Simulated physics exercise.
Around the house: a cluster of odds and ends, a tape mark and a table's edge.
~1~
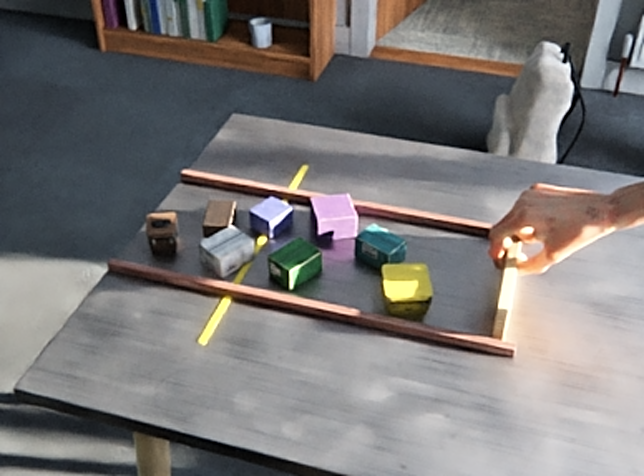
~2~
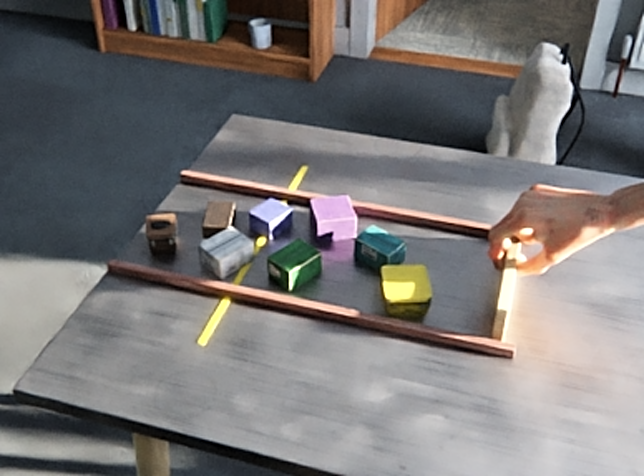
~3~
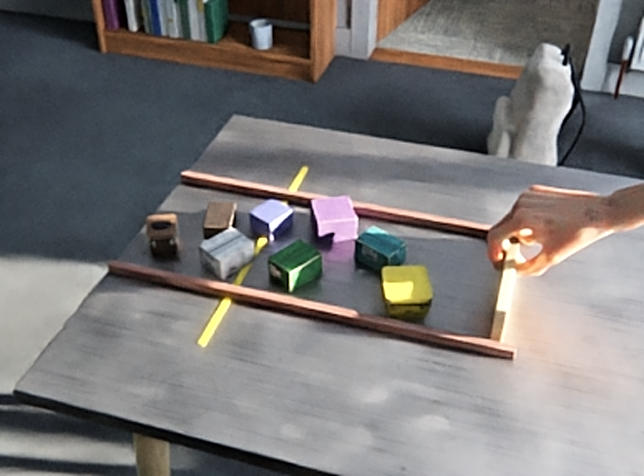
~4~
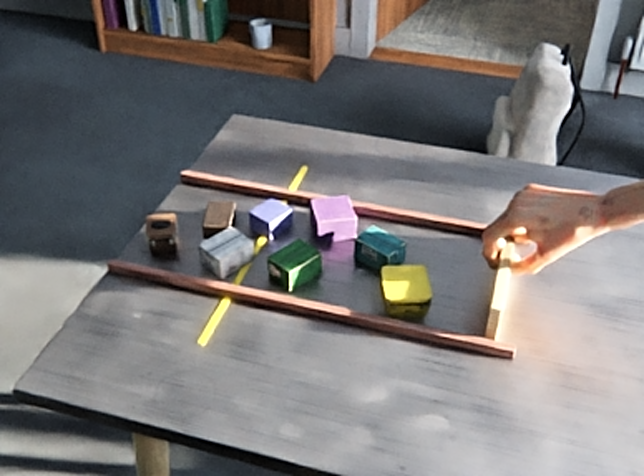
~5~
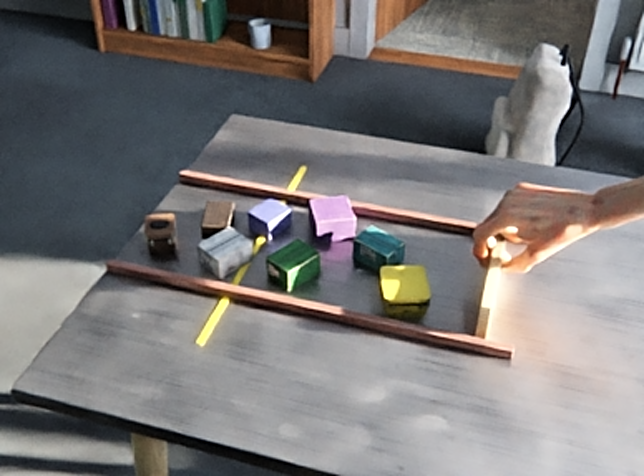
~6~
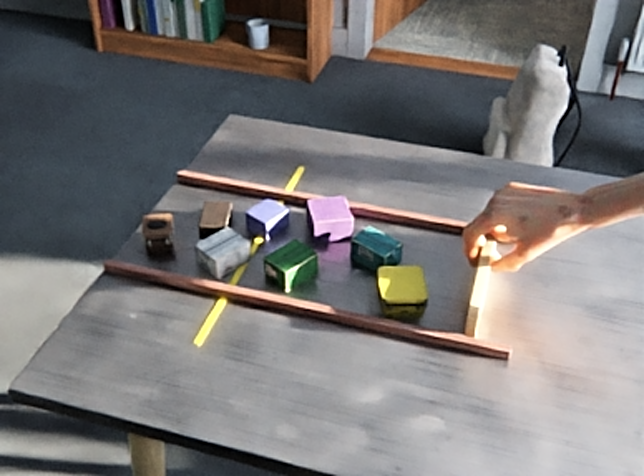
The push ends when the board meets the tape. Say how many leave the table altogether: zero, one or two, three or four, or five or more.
Outcome: The number that fall off is zero.
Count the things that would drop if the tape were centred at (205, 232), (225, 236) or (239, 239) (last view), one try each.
Down on the floor: 3, 1 and 1.
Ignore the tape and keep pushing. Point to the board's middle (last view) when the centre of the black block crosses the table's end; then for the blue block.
Its middle is around (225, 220) and around (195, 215).
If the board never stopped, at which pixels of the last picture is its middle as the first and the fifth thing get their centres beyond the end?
Its middle is around (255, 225) and later (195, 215).
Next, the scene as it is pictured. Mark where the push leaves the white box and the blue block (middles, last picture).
The white box at (154, 244), the blue block at (216, 209).
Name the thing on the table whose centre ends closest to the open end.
It is the brown case.
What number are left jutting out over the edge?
Overhanging: 1.
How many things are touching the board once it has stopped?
3 of them.
Soon after, none off yet; brown case at rest near (159, 234); black block at rest near (216, 221); white box at rest near (223, 253).
Then, none off yet; brown case moving near (155, 233); black block moving near (209, 220); white box moved about its own width near (182, 250).
At rest, the number that fall off is zero.
